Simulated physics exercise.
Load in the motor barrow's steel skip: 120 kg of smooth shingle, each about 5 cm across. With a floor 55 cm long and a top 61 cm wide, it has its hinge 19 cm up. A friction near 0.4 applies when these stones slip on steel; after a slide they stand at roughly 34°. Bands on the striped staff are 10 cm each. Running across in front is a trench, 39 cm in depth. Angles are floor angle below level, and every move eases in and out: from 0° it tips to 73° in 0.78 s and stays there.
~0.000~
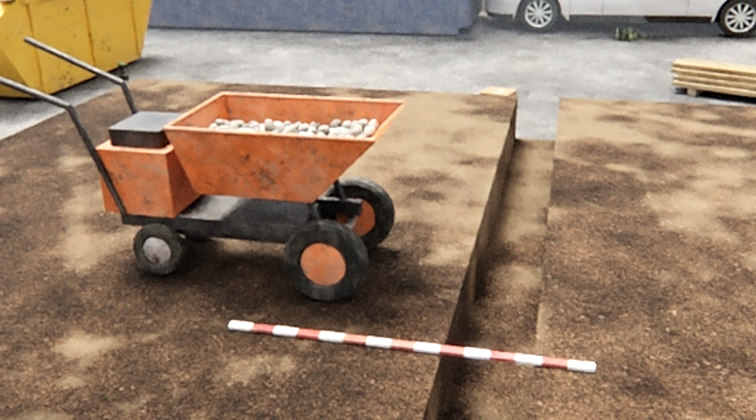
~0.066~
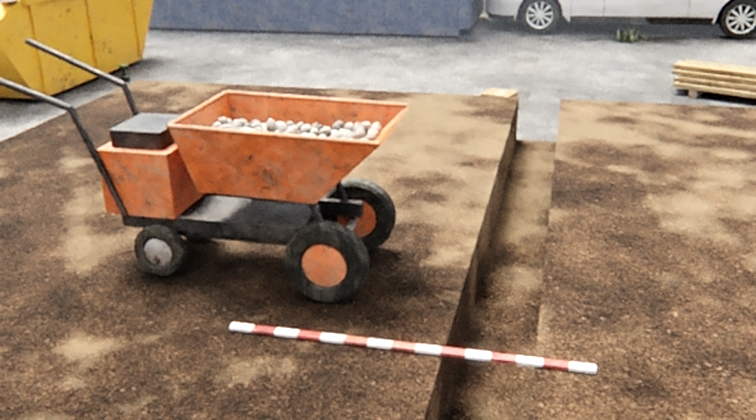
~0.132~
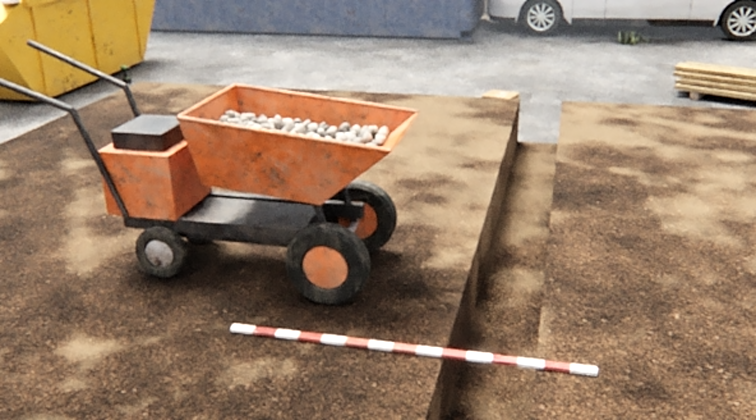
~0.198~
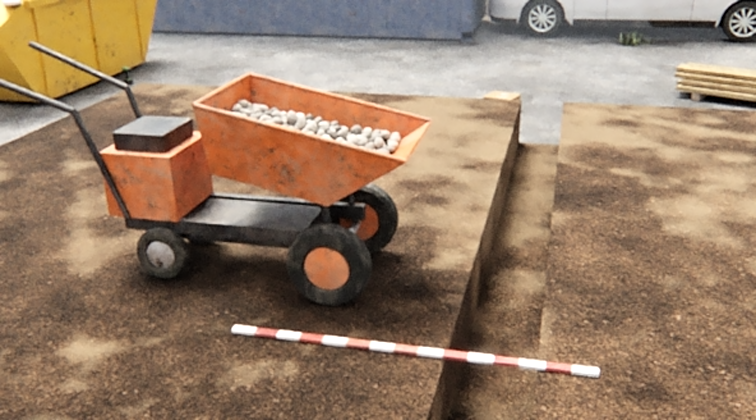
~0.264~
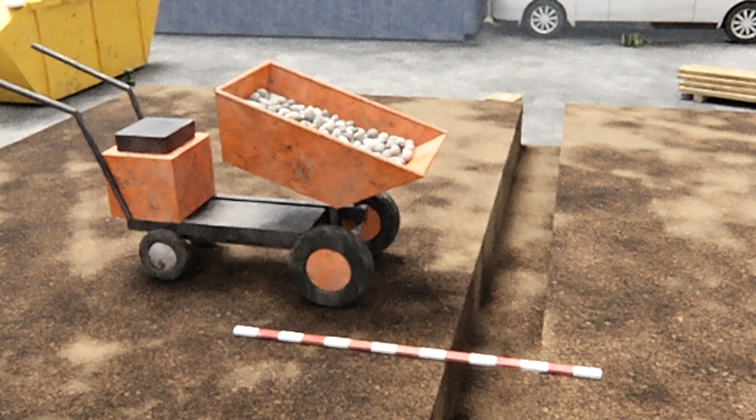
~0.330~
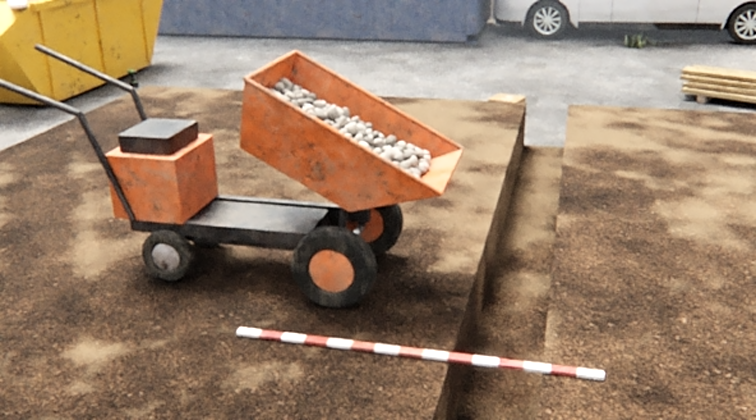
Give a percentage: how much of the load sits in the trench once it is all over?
81 %.
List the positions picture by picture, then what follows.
In the first frame, lip at (375, 141), floor tilted 0°, highest stones at (326, 128).
In the second frame, lip at (379, 144), floor tilted 1°, highest stones at (302, 129); the stones move at 0.3 m/s on average.
In the third frame, the skip is at 6°, its lip at (390, 151); the top of the load is at (248, 121); the stones move at 0.7 m/s on average.
In the fourth frame, lip at (405, 161), floor tilted 12°, highest stones at (250, 112); the stones move at 1.0 m/s on average.
In the fifth frame, lip at (423, 176), floor tilted 19°, highest stones at (263, 100); the stones move at 1.2 m/s on average.
In the sixth frame, lip at (442, 194), floor tilted 28°, highest stones at (283, 90); the stones move at 1.3 m/s on average.
After 0.6 s the floor is at 61°; 100 % in the skip; the foremost stones are at (470, 241).
After 0.9 s the floor is at 73°; 59 % in the skip, 39 % in the trench, 2 % past the trench; the foremost stones are at (561, 299).
After 1.2 s the floor is at 73°; 7 % in the skip, 75 % in the trench, 19 % past the trench; the foremost stones are at (716, 306).
After 3.2 s the floor is at 73°; 0 % in the skip, 81 % in the trench, 19 % past the trench; the foremost stones are past the picture's edge.
